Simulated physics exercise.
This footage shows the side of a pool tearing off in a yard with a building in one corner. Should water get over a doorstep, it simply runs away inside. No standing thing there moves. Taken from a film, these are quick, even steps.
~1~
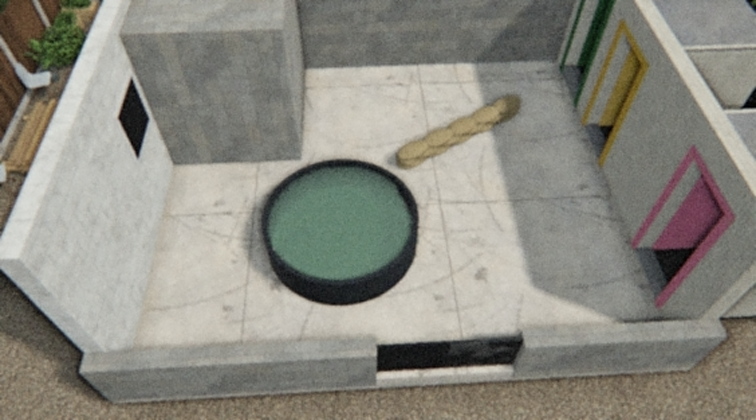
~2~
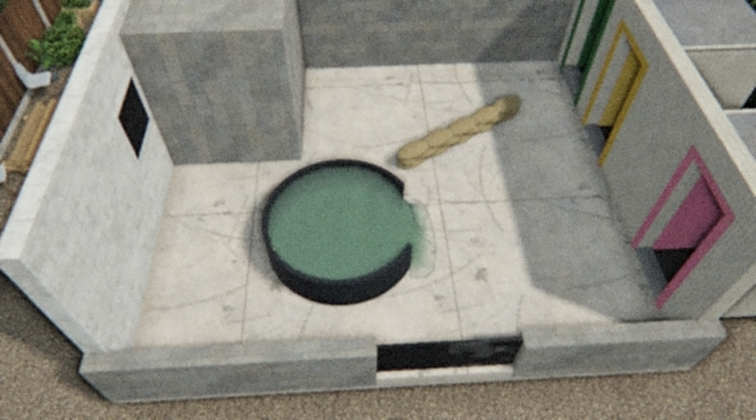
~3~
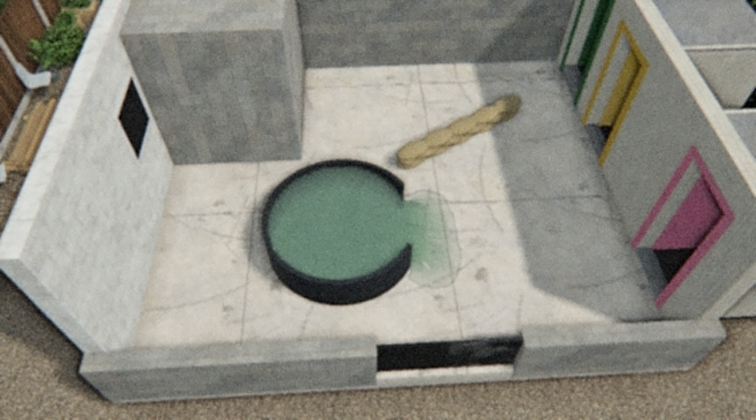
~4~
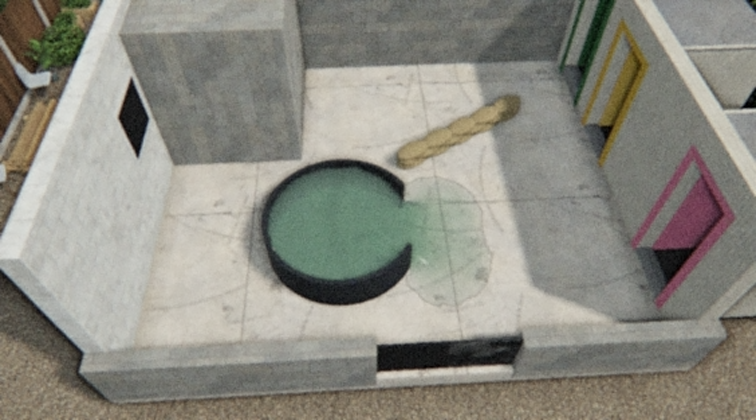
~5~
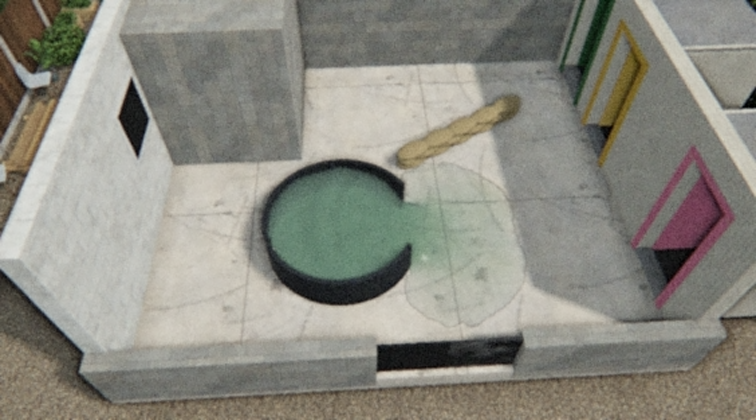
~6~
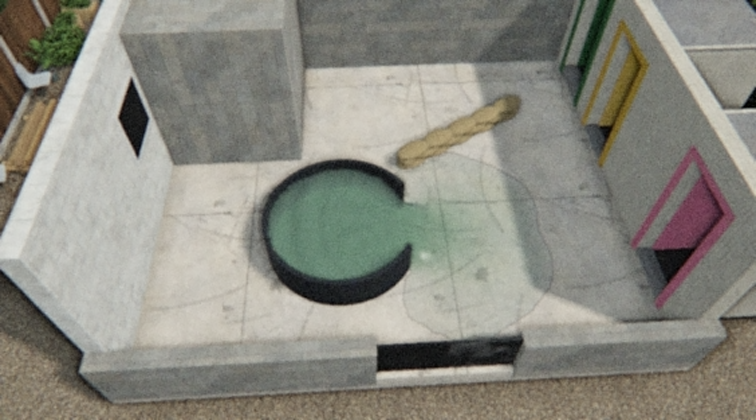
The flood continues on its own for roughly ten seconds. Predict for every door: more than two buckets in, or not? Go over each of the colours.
The pink door: More than two; the green door: Not more than two; the yellow door: More than two.
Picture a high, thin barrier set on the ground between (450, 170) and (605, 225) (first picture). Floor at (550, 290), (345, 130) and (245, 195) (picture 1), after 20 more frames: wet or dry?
Submerged; untouched; untouched.
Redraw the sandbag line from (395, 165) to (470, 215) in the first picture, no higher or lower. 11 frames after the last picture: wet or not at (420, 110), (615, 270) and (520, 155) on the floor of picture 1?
Going point by point, I'd say left untouched, then waterlogged, then left untouched.
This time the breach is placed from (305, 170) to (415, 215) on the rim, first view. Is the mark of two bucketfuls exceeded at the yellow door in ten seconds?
The yellow one goes past it.
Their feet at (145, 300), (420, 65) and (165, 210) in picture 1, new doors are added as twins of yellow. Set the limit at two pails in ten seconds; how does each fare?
The three come out short, short and short.
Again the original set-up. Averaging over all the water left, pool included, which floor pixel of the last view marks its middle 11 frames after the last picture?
About (435, 235).
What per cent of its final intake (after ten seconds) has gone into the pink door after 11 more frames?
That share would be near 15 %.
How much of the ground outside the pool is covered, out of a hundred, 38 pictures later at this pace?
Around 55 percent of it.
A moment on, water covers 30 % of the floor; the pink door wet at the sill, nothing in, the green door not reached, the yellow door not reached.
Next, water covers 40 % of the floor; the pink door over two buckets in, the green door not reached, the yellow door under two buckets in.
Then, water covers 40 % of the floor; the pink door far over two buckets in, the green door wet at the sill, nothing in, the yellow door over two buckets in.
Later, water covers 55 % of the floor; the pink door far over two buckets in, the green door wet at the sill, nothing in, the yellow door over two buckets in.
In the end, water covers 80 % of the floor; the pink door far over two buckets in, the green door wet at the sill, nothing in, the yellow door far over two buckets in.
